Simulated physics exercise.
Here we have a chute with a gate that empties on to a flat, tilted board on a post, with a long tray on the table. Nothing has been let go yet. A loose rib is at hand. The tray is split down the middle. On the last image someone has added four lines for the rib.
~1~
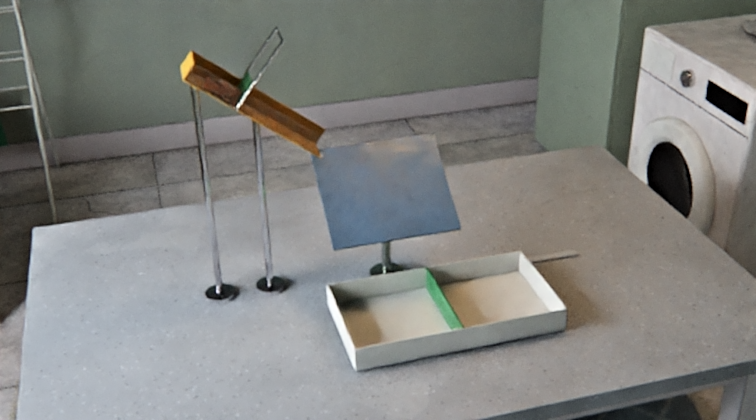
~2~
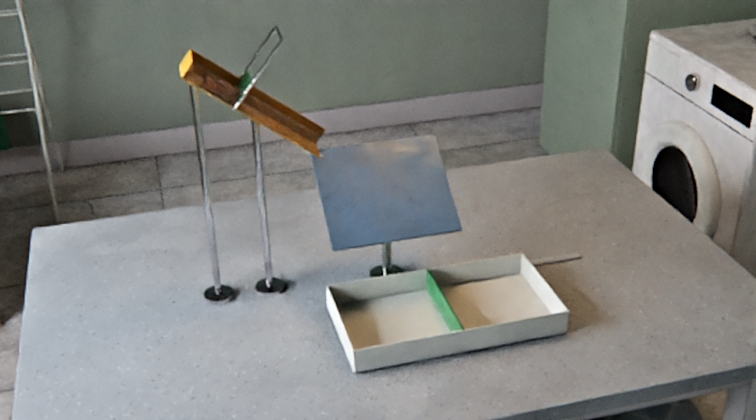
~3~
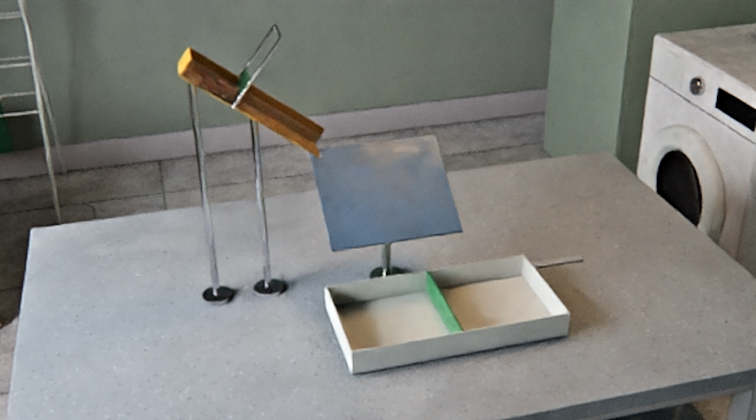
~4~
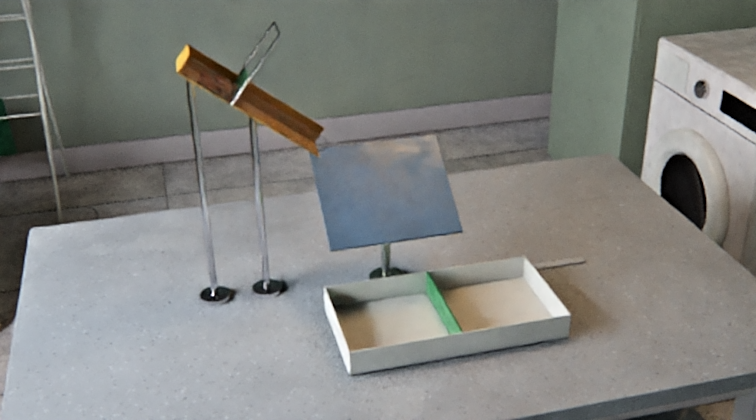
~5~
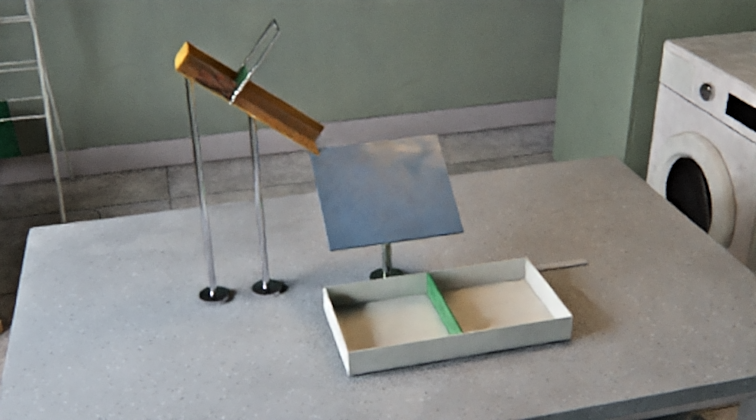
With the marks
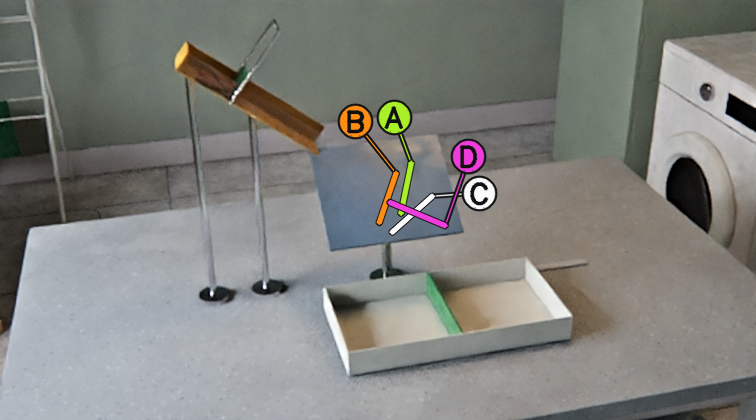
Camera drifting slightly around a motionless tabletop setup of a gated wooden chute, tilted blue-grey board and green-divided white tray.
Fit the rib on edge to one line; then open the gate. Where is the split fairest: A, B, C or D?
The best line is D.
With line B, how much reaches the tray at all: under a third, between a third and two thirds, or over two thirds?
Over two thirds.
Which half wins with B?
More lands on the left.
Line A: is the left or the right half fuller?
More lands on the left.
On the marked copy, line A from (411, 163) to (401, 213); line B from (396, 173) to (379, 222); line C from (432, 196) to (392, 232); line D from (389, 202) to (445, 225).
With A, of what is caught, nearly all in the left half, a small part in the right.
With B, of what is caught, nearly all in the left half, a stray few in the right.
With C, of what is caught, nearly all in the left half, a small part in the right.
With D, of what is caught, about a third in the left half, about two thirds in the right.
